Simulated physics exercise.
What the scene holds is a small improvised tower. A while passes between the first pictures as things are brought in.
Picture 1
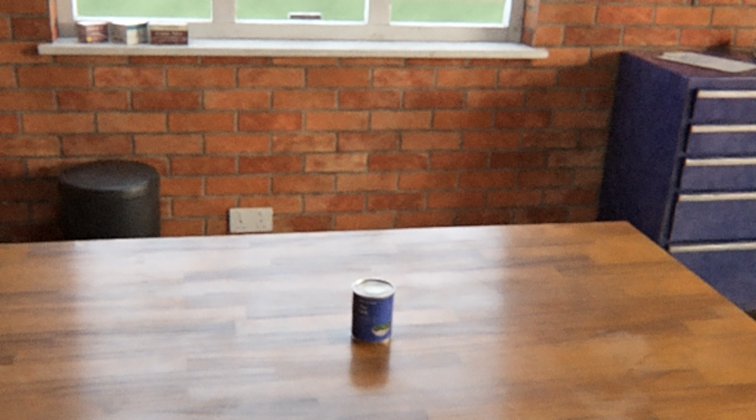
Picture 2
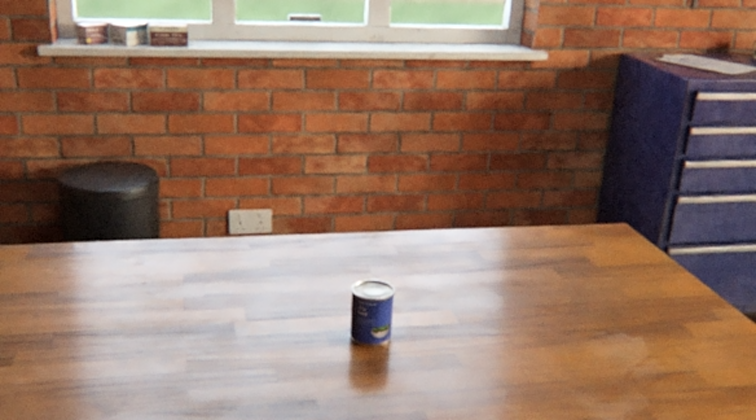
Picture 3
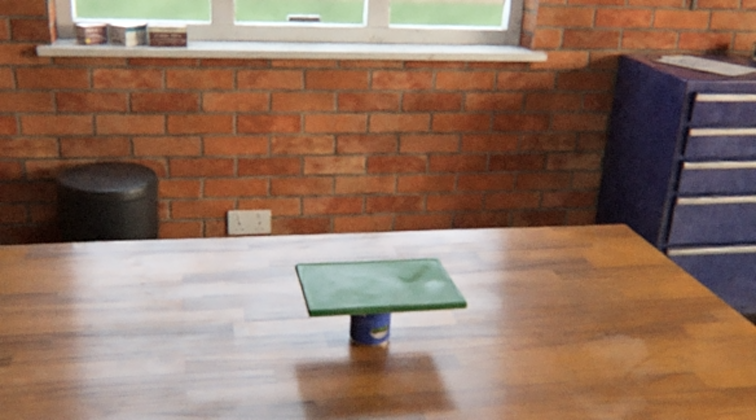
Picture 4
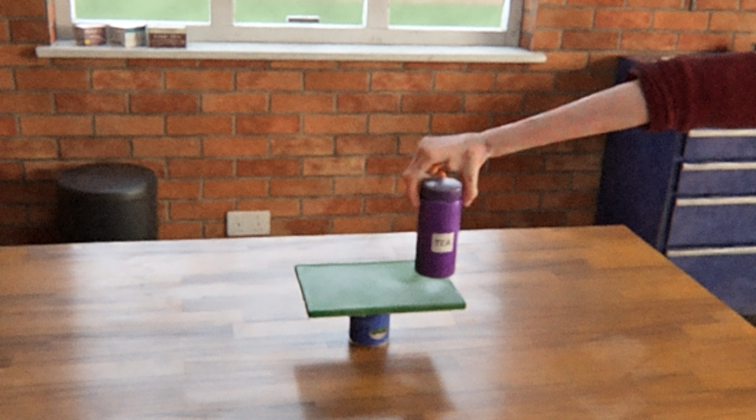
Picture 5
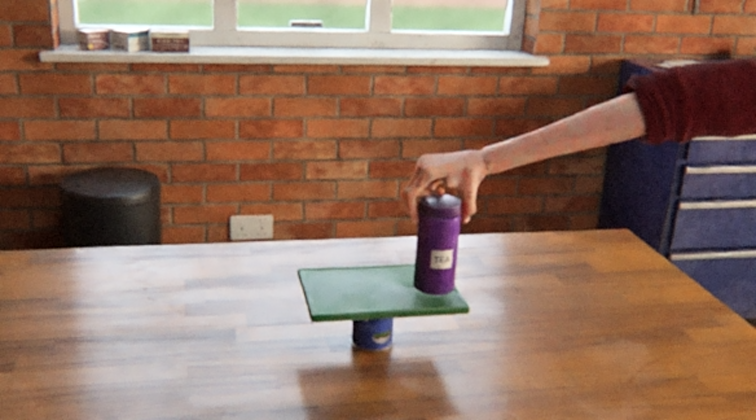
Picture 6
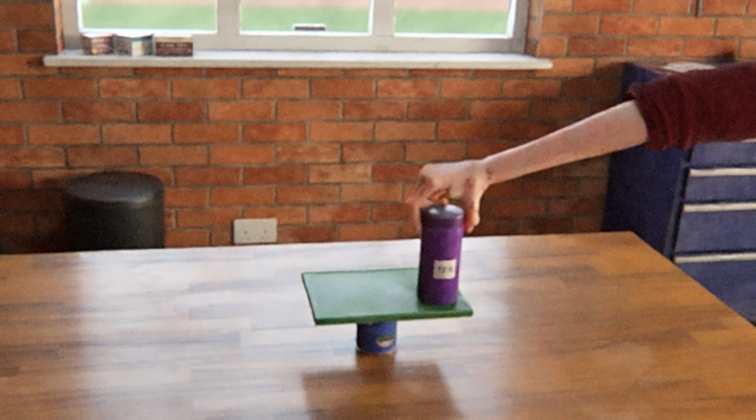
A green lid appeared flat on top of a small blue can on a wooden table, then a hand reached in from the right and lowered a purple jar onto the lid's right side, keeping hold.
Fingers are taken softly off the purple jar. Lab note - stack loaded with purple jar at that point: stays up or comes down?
Observed: Comes down.
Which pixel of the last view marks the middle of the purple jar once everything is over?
Near (537, 341).
Then, 0.30 s after the last picture, purple jar now fallen; green lid tipped 27° from how it was.
Then, 0.40 s after the last picture, green lid tipped 52° from how it was.
Then, 0.50 s after the last picture, green lid tipped 48° from how it was.
Then, 0.60 s after the last picture, green lid tipped 34° from how it was.
At rest, fallen, purple jar; moved from the start, green lid; blue tin in place. Seen from the same camera at the end, purple jar near (537, 341). The stack loses its balance.
